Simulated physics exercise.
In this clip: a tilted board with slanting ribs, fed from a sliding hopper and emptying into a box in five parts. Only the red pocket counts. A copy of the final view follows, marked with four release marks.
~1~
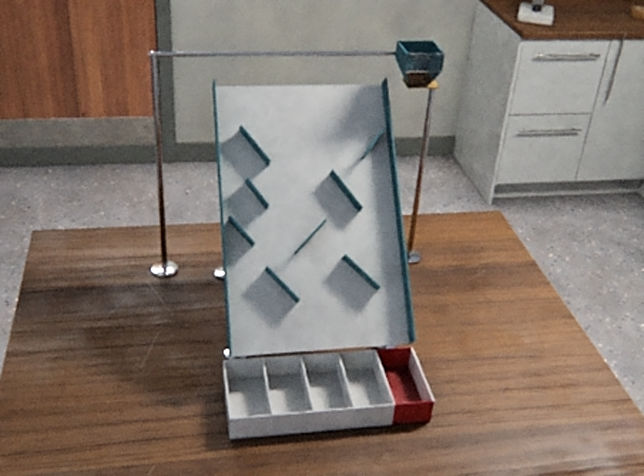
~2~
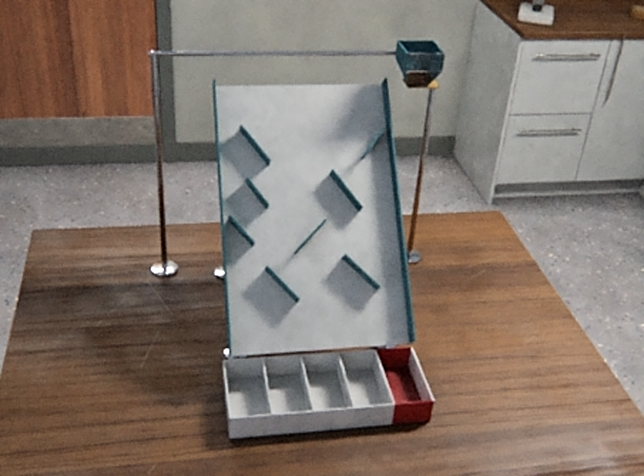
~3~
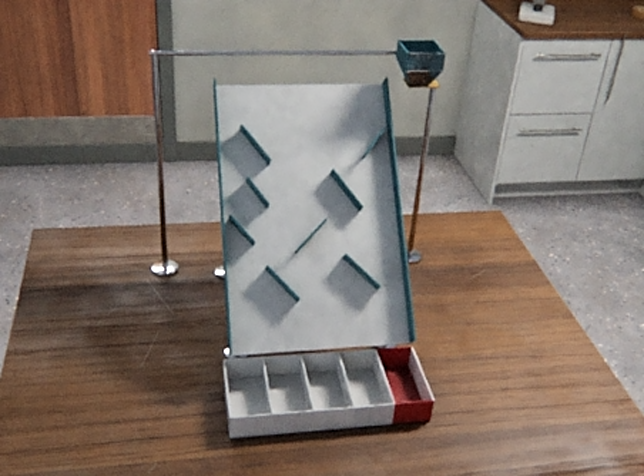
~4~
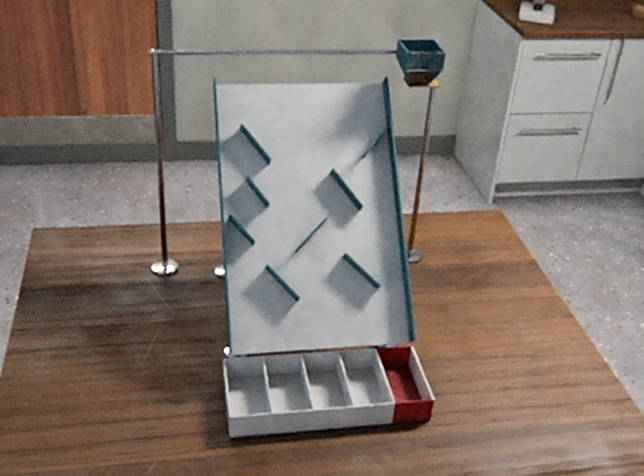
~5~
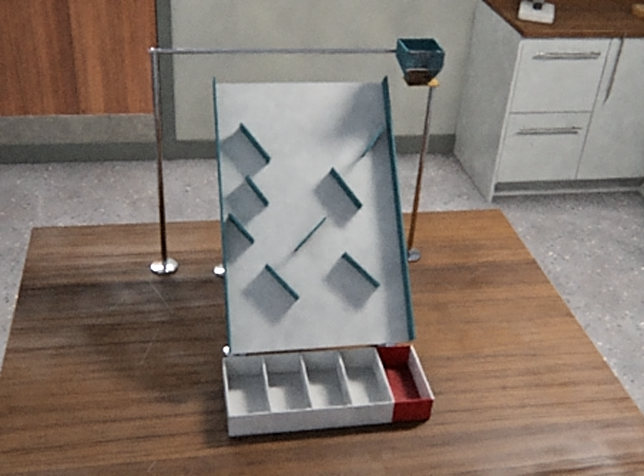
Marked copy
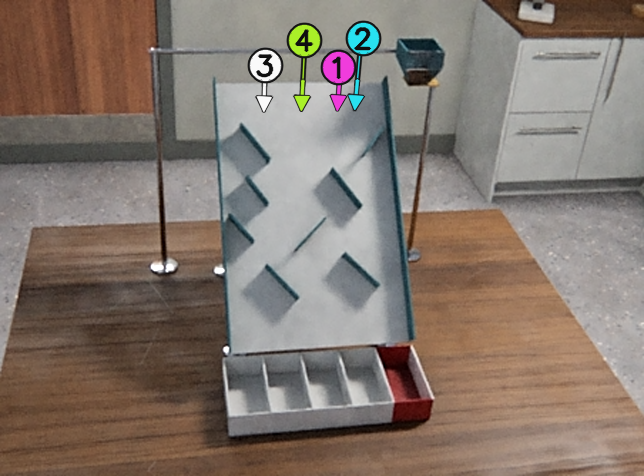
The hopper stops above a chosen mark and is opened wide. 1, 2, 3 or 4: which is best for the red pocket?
Go for 2.
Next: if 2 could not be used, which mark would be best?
That is mark 1.
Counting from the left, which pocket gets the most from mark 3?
It is the third one.
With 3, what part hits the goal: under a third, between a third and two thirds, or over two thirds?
Mark 3 gives under a third.
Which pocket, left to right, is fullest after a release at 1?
The fifth.
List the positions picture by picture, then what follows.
Hopper near (417, 76), allspice berries, door shut, in the first picture.
Ribs (241, 125) to (271, 161), (365, 155) to (384, 128), (247, 178) to (269, 205), in the second picture.
Ribs (333, 169) to (363, 207), (230, 215) to (255, 243), (297, 250) to (326, 219), in the third picture.
Ribs (267, 265) to (300, 299), (345, 253) to (381, 286), in the fourth picture.
Red pocket near (412, 409), number 5 of 5 from the left, in the fifth picture.
On the marked copy, mark 1 meets the board at (337, 105); mark 2 meets the board at (355, 104); mark 3 meets the board at (263, 106); mark 4 meets the board at (301, 105).
With 1, the bulk in the red pocket, close to a quarter in other pockets.
With 2, all but a few in the red pocket.
With 3, only a few in the red pocket, all but a few in other pockets.
With 4, close to a quarter in the red pocket, the bulk in other pockets.
